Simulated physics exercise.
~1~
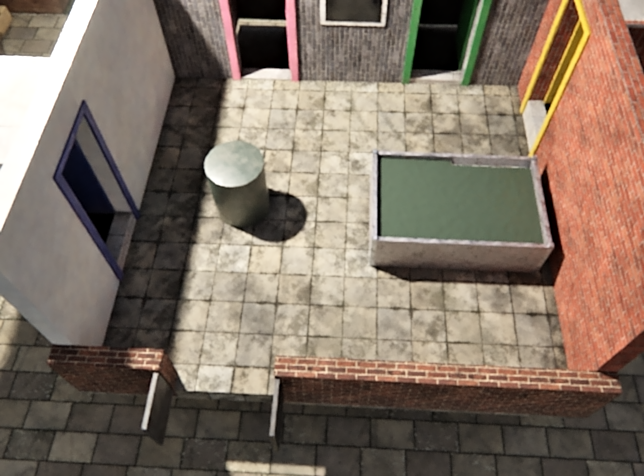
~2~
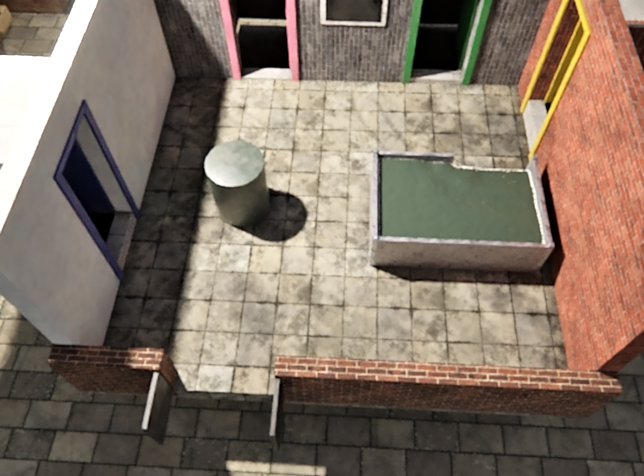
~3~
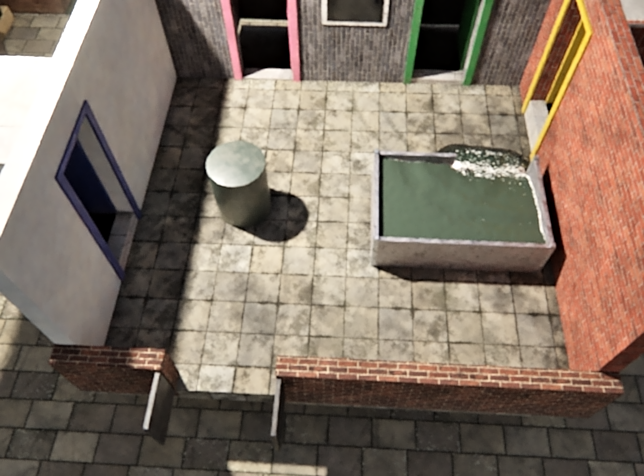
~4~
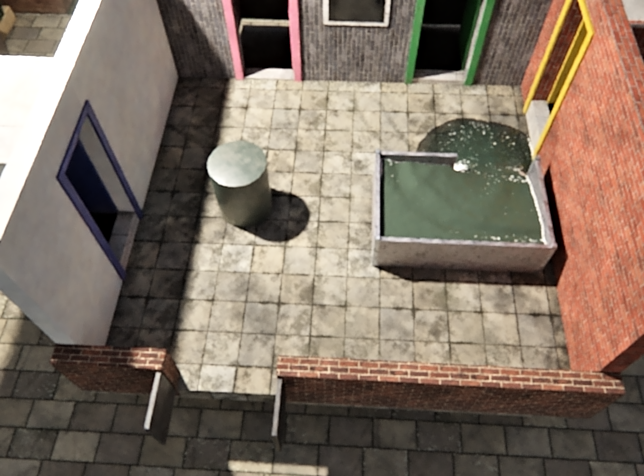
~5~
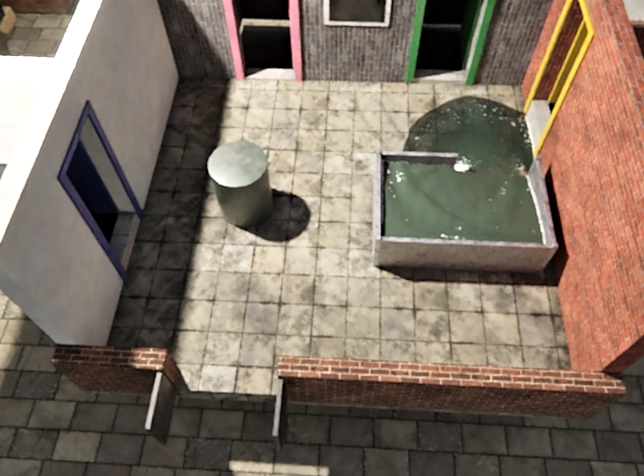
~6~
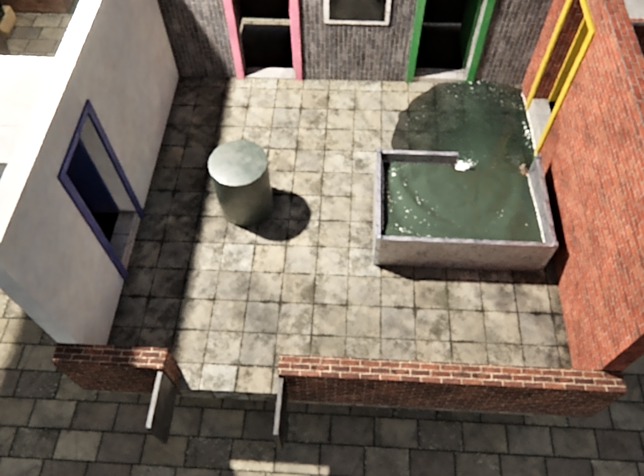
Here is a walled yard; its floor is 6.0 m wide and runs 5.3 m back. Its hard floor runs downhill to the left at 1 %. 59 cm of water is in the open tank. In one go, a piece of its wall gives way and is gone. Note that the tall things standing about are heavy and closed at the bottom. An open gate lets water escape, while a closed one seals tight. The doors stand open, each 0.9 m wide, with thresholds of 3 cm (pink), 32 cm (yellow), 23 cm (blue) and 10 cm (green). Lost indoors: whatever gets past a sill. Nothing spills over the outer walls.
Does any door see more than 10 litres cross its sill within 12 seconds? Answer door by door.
Taking each door, the pink door does; the yellow door does not; the blue door does not; the green door does.
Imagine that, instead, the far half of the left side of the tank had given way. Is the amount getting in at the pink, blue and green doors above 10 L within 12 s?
Then pink would come out on the high side, blue on the low side and green on the low side.
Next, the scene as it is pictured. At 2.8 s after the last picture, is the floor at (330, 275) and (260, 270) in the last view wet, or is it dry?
I'd say spared, then spared.
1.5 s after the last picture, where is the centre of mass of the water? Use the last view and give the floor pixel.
Centre: Approx. (457, 168) px.
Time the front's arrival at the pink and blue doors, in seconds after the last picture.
Arrival: Pink 1.4 s, blue 3.6 s.
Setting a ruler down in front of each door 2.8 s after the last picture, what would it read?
Depths in centimetres - pink: 5, yellow: 19, blue: 0, green: 18.
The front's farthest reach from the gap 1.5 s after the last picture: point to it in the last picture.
Somewhere around (271, 81).
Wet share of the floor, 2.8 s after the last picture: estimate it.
45 %.
Then, 0.7 s after the last picture water covers 15 % of the floor and is deepest (48 cm) near (513, 94); pink door not reached, yellow door 23 cm at the sill, 0 L in, blue door not reached, green door 16 cm at the sill, 30 L in.
Then, 1.5 s after the last picture water covers 20 % of the floor and is deepest (36 cm) near (501, 87); pink door 1 cm at the sill, 0 L in, yellow door 22 cm at the sill, 0 L in, blue door not reached, green door 22 cm at the sill, 89 L in.
Then, 2.8 s after the last picture water covers 45 % of the floor and is deepest (23 cm) near (177, 86); pink door 5 cm at the sill, 1 L in, yellow door 19 cm at the sill, 0 L in, blue door not reached, green door 18 cm at the sill, 149 L in.
Then, 6.3 s after the last picture water covers 70 % of the floor and is deepest (14 cm) near (102, 366); pink door 4 cm at the sill, 8 L in, yellow door 9 cm at the sill, 0 L in, blue door 7 cm at the sill, 0 L in, green door 11 cm at the sill, 195 L in.
Then, 11.3 s after the last picture water covers 90 % of the floor and is deepest (10 cm) near (102, 366); pink door 6 cm at the sill, 26 L in, yellow door 4 cm at the sill, 0 L in, blue door 5 cm at the sill, 0 L in, green door 4 cm at the sill, 196 L in.
